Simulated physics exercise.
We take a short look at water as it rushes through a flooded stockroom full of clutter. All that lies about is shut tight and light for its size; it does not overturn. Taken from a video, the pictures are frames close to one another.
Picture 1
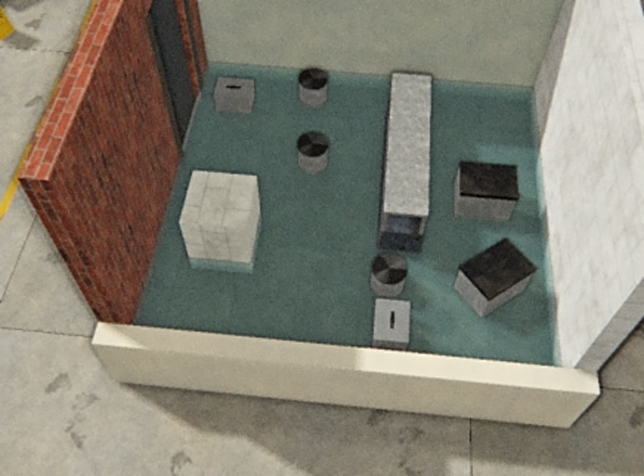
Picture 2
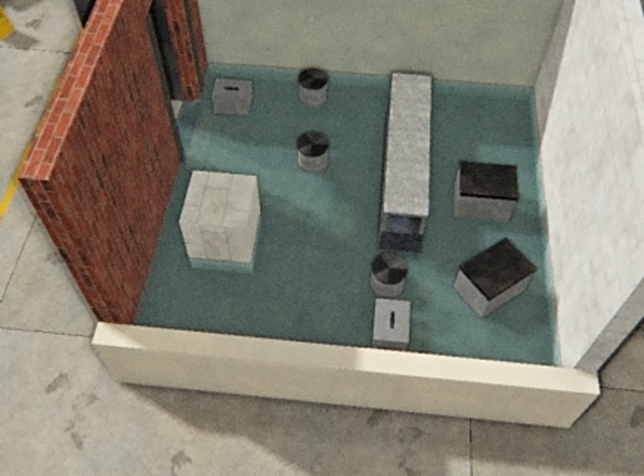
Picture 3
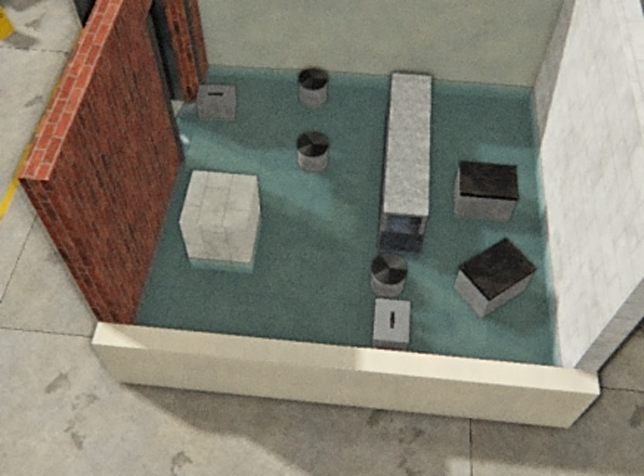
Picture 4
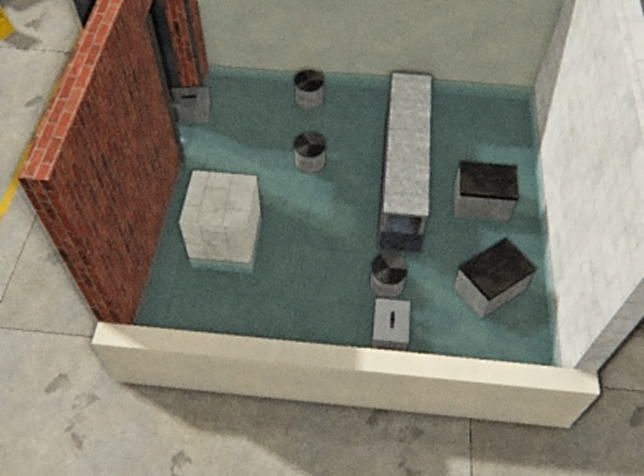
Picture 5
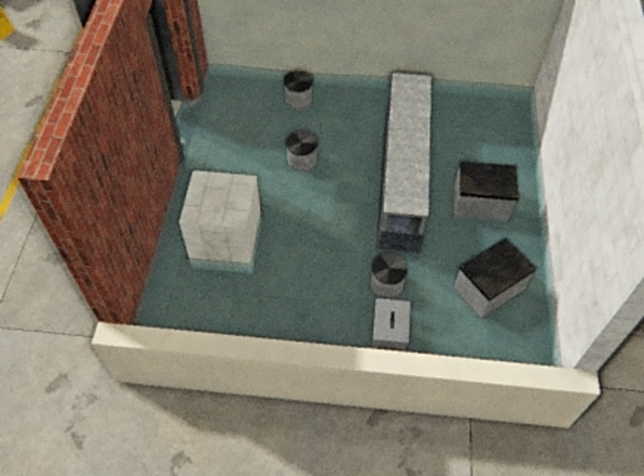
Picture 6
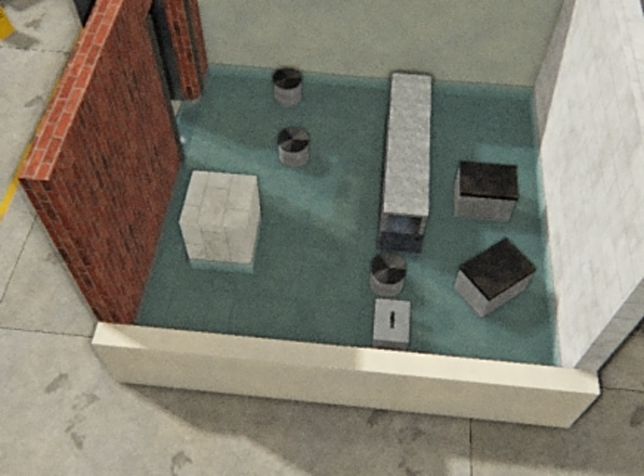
A flooded stockroom with teal water, a red brick wall at left and pale walls elsewhere, is seen from a fixed high viewpoint. A pale block stands left of a long grey shelf-like piece, with two dark-topped boxes at right, round pails, and small slotted grey blocks. A gap opens in the brick wall, the back-left slotted block slides left through it, and two pails drift slightly left.
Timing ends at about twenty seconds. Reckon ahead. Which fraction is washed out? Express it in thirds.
It comes to a third to two thirds.
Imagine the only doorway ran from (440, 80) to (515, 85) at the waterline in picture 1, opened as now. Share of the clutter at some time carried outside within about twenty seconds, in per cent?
It comes to about 90 per cent.
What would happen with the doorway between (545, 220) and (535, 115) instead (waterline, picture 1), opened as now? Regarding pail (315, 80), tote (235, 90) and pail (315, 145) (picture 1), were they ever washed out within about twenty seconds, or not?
First one flushed away, second held back, third held back.
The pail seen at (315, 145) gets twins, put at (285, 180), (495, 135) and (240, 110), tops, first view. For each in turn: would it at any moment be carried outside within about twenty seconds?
Okay, one at a time: Gets out, next does not get out, last gets out.
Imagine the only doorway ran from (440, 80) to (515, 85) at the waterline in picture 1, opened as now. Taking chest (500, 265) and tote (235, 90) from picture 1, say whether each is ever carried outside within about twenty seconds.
As it turns out, the first one is gone through and the second one is not lost too.
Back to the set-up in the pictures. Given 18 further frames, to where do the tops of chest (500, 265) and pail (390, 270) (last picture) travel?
Roughly (452, 280) and roughly (358, 163).
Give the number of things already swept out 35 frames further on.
The total is 3.
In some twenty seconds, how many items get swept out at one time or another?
That works out to 3.
A moment on, 1 of 7 are out; 6 afloat.
Next, 3 of 7 are out; 4 afloat.
Later, 3 of 7 are out; 4 afloat.
In the end, 3 of 7 are out; 4 afloat.
